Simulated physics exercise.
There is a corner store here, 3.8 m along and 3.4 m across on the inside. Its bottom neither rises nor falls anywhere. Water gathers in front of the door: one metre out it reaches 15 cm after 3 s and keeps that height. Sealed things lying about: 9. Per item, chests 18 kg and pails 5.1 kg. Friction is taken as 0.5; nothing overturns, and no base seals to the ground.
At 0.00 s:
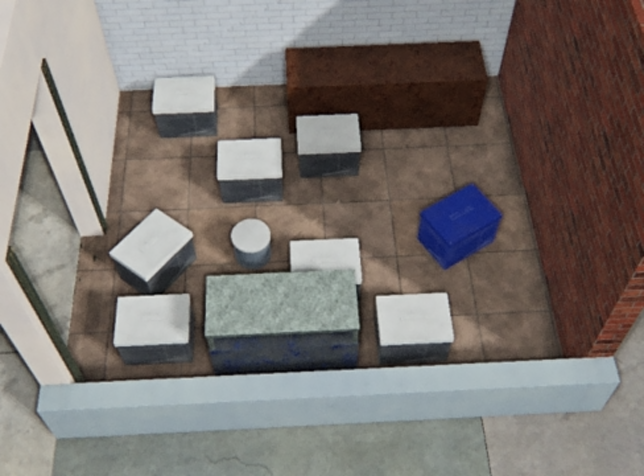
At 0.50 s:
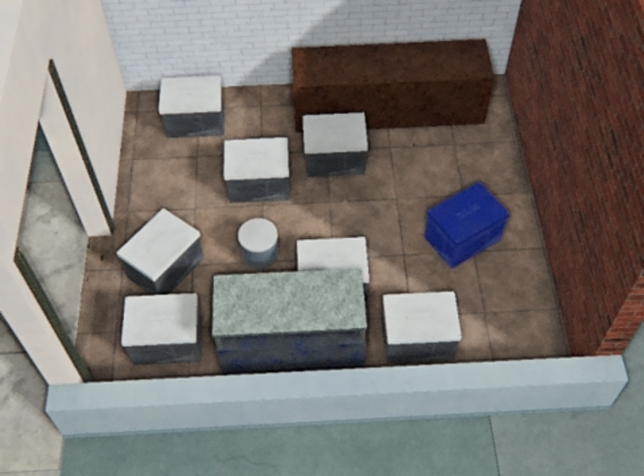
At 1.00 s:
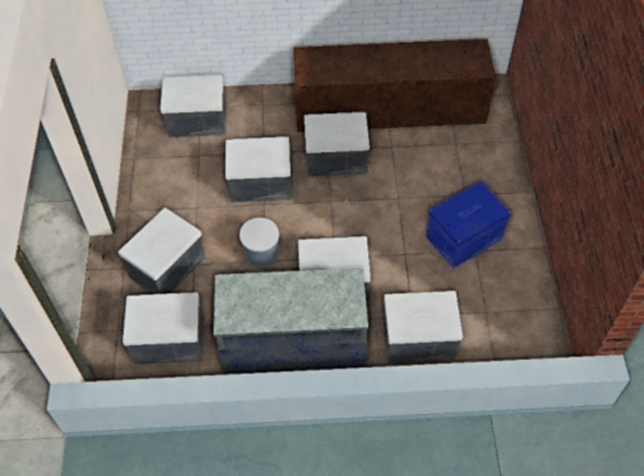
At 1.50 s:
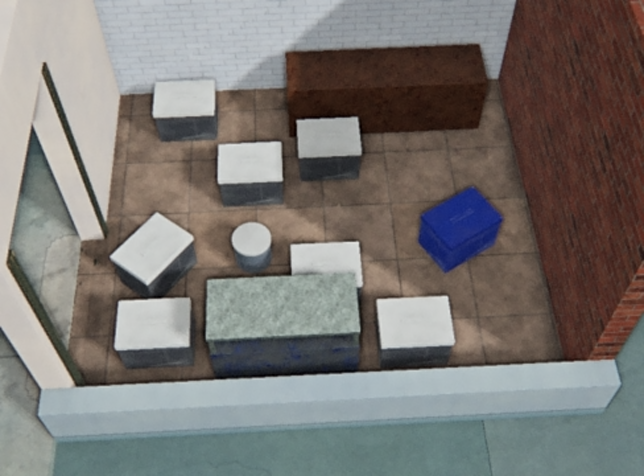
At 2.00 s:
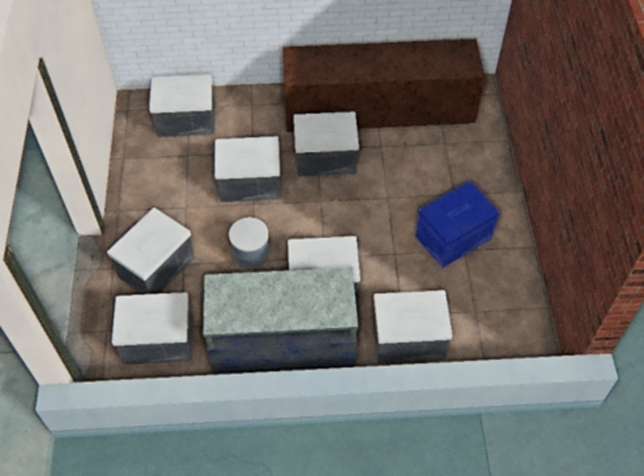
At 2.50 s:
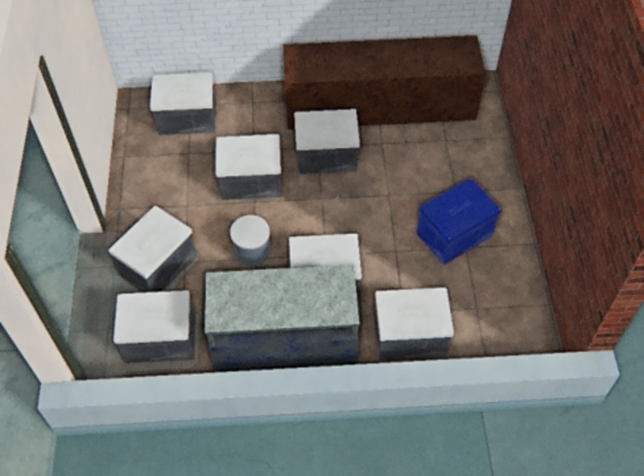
A small walled room with a long brown block, pale boxes and a blue chest stayed still while the view shifted slightly and bluish-green water spread over the ground outside, in front and at left.
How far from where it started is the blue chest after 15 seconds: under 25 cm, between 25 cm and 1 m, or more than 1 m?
My guess is it creeps a short stretch.
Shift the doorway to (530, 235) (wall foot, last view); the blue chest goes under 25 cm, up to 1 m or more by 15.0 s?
Result for the blue chest - displaced a long way.
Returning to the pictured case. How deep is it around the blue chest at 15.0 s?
Close to 13 centimetres.
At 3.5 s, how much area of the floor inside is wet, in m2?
Wet area: Approx. 1.5 m2.
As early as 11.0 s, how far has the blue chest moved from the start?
About 40 cm by then.
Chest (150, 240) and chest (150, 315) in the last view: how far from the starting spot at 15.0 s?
250 cm, 20 cm.
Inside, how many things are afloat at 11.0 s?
Total: 5.
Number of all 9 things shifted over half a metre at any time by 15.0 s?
Answer: 7.
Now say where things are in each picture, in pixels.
The blue chest at (462, 213), on the bottom; 0.0 m2 under water; 0 of 9 have shifted, in the first picture.
The blue chest at (469, 212) rests on the ground; 0.0 m2 under water; 0 of 9 have shifted, in the second picture.
The blue chest at (470, 212) rests on the ground; 0.0 m2 under water; 0 of 9 have shifted, in the third picture.
The blue chest at (462, 216) rests on the ground; 0.0 m2 under water; 0 of 9 have shifted, in the fourth picture.
The blue chest at (459, 211), on the bottom; 0.0 m2 under water; 0 of 9 have shifted, in the fifth picture.
The blue chest at (460, 208) rests on the ground; water covers 0.4 m2; 0 of 9 have shifted, in the sixth picture.
After 3.5 s the blue chest is near (460, 208), 0.0 m from its start, aground; 0 afloat.
After 6.8 s the blue chest is near (460, 208), 0.0 m from its start, aground; 1 afloat.
After 11.0 s the blue chest is near (439, 239), 0.4 m from its start, afloat; 5 afloat.
After 15.0 s the blue chest is near (375, 216), 0.7 m from its start, afloat; 9 afloat.
